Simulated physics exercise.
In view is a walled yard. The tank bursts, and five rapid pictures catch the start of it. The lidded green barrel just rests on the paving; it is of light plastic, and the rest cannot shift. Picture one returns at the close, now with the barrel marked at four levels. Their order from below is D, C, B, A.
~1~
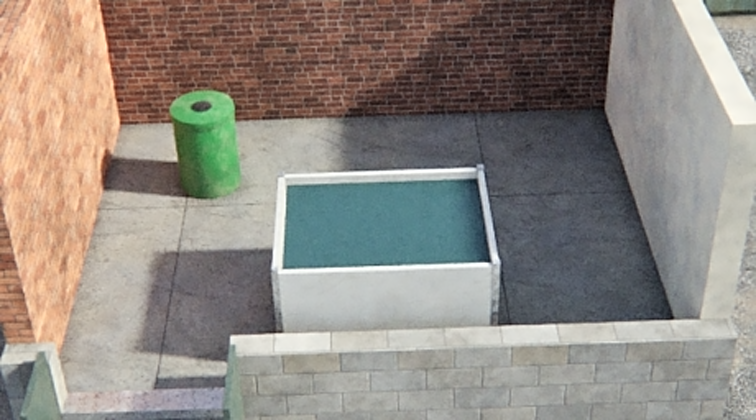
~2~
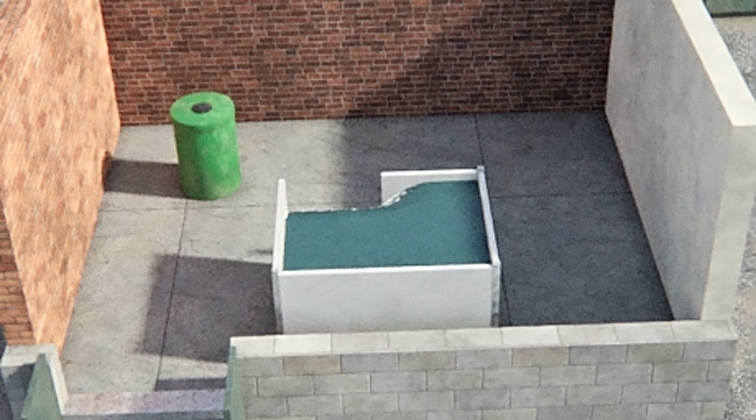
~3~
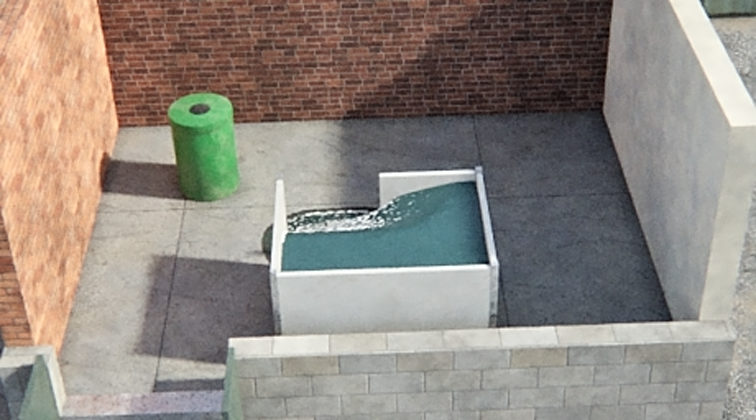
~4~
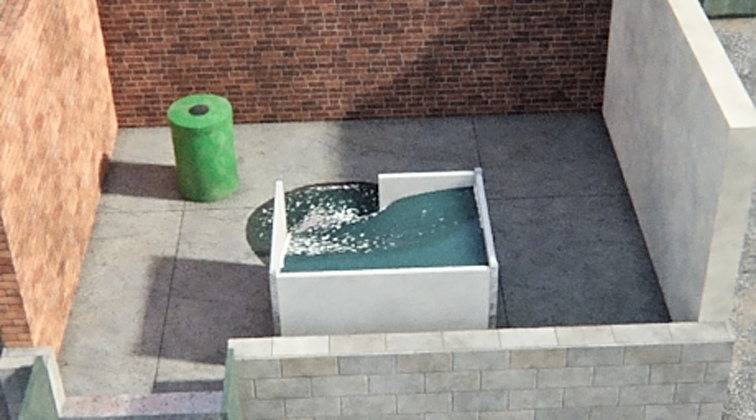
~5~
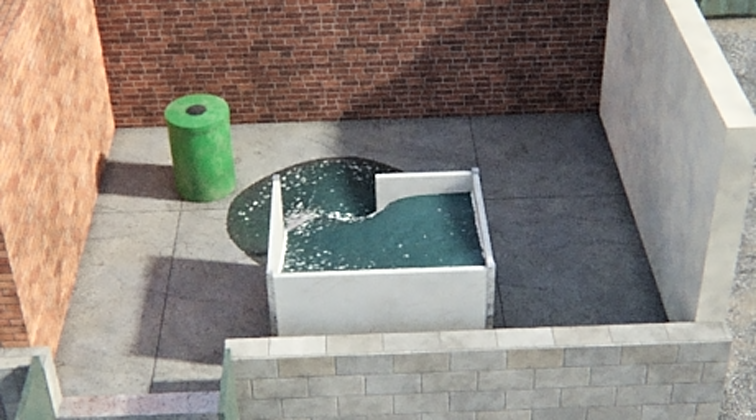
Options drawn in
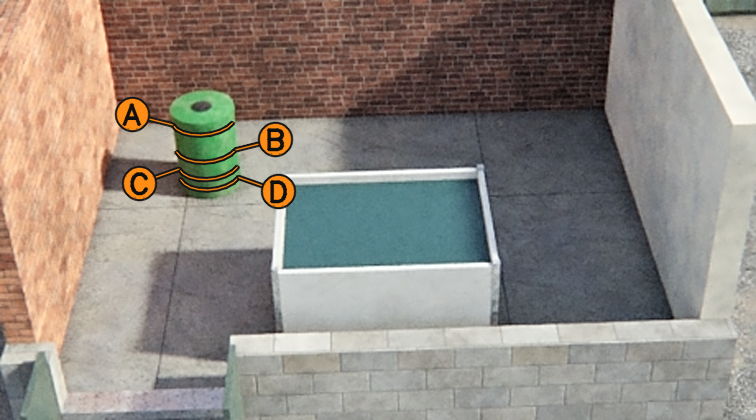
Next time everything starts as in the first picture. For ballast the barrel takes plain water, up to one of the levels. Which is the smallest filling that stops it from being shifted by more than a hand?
Choose B.
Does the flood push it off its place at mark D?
Yes, that goes wrong.
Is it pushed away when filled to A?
No.
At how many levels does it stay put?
Two of them.
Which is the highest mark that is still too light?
C.
On the marked copy, A at (200, 135); B at (204, 162); C at (206, 179); D at (207, 190); from the bottom up D, C, B, A.
If A is chosen, it does not move.
If B is chosen, it does not move.
If C is chosen, it is pushed about half its own width away.
If D is chosen, it is pushed about 4 times its own width away.
